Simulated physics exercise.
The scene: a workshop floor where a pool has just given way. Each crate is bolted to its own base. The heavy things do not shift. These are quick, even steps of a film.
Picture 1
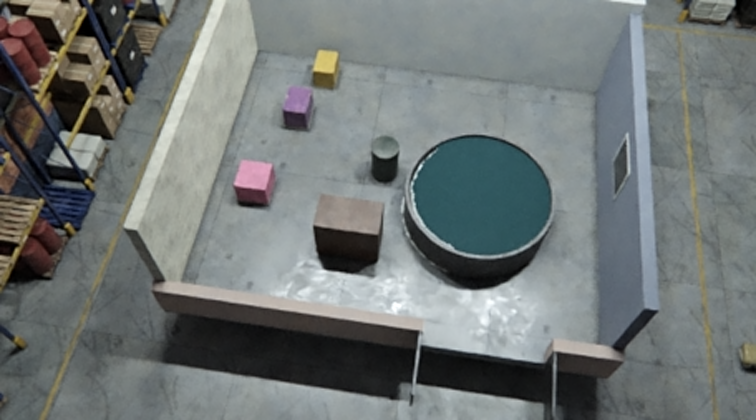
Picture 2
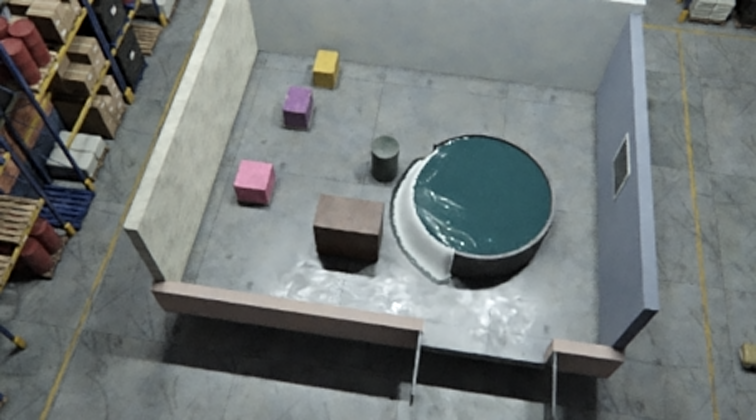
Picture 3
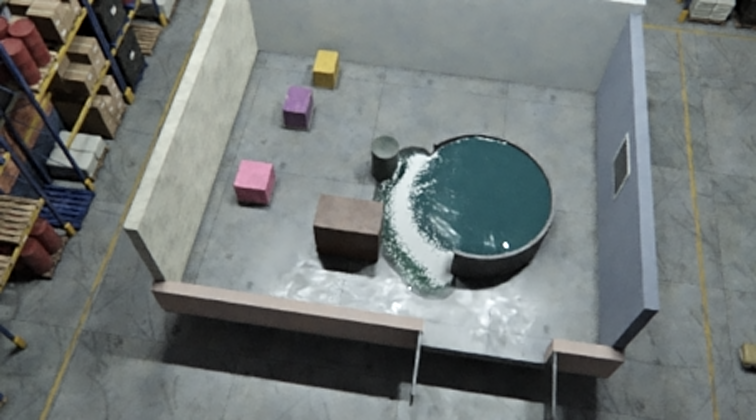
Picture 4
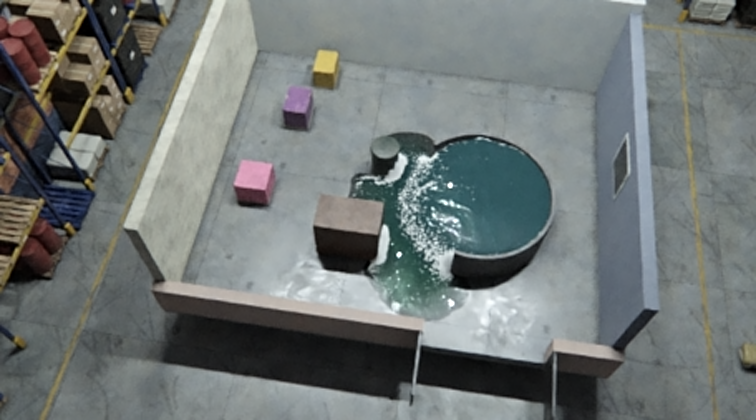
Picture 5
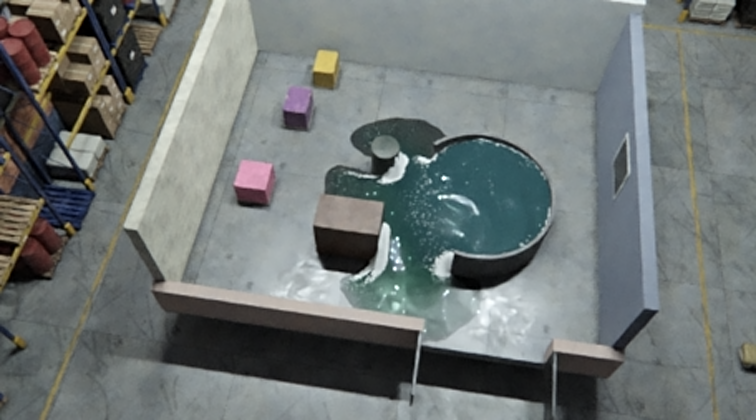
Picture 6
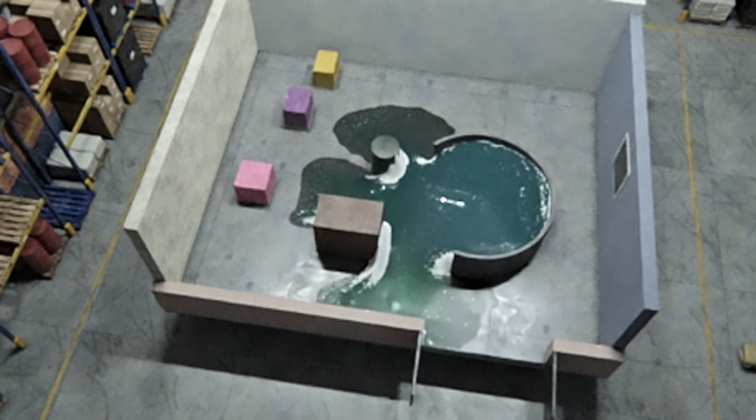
Water sits still in a round pool on a workshop floor, then pours out through a gap in its left side in a foamy white sheet. It rushes left against the brown box and dark barrel, then wraps around both, spreading across the floor in a wide, dark green puddle.
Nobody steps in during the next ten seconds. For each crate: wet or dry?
One by one: The yellow crate gets wet; the pink crate gets wet; the purple crate gets wet.
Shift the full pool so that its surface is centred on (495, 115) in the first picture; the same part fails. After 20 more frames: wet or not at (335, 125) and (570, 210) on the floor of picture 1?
One after the other: Covered, not flooded.
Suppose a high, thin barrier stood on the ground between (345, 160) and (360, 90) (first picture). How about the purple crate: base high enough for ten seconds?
The purple one gets wet.
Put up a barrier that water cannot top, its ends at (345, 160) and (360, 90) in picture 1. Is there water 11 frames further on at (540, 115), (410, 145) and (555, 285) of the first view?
In that order: Dry, flooded, dry.
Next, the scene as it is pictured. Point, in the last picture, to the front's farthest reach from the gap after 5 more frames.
Around (280, 74).
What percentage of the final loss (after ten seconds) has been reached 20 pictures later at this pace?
Near 30 in a hundred.
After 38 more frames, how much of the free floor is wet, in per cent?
Close to 90 %.
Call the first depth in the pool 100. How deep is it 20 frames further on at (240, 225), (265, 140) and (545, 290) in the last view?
Roughly 20, 14 and 4 per cent, in turn.
A moment on, water covers 45 % of the floor; the yellow crate water round its plinth, the pink crate water round its plinth, the purple crate water round its plinth.
Next, water covers 65 % of the floor; the yellow crate water round its plinth, the pink crate water round its plinth, the purple crate water round its plinth.
Then, water covers 80 % of the floor; the yellow crate water round its plinth, the pink crate water round its plinth, the purple crate water round its plinth.
Later, water covers 90 % of the floor; the yellow crate water round its plinth, the pink crate water round its plinth, the purple crate water round its plinth.
In the end, water covers 100 % of the floor; the yellow crate was topped, the pink crate was topped, the purple crate was topped.
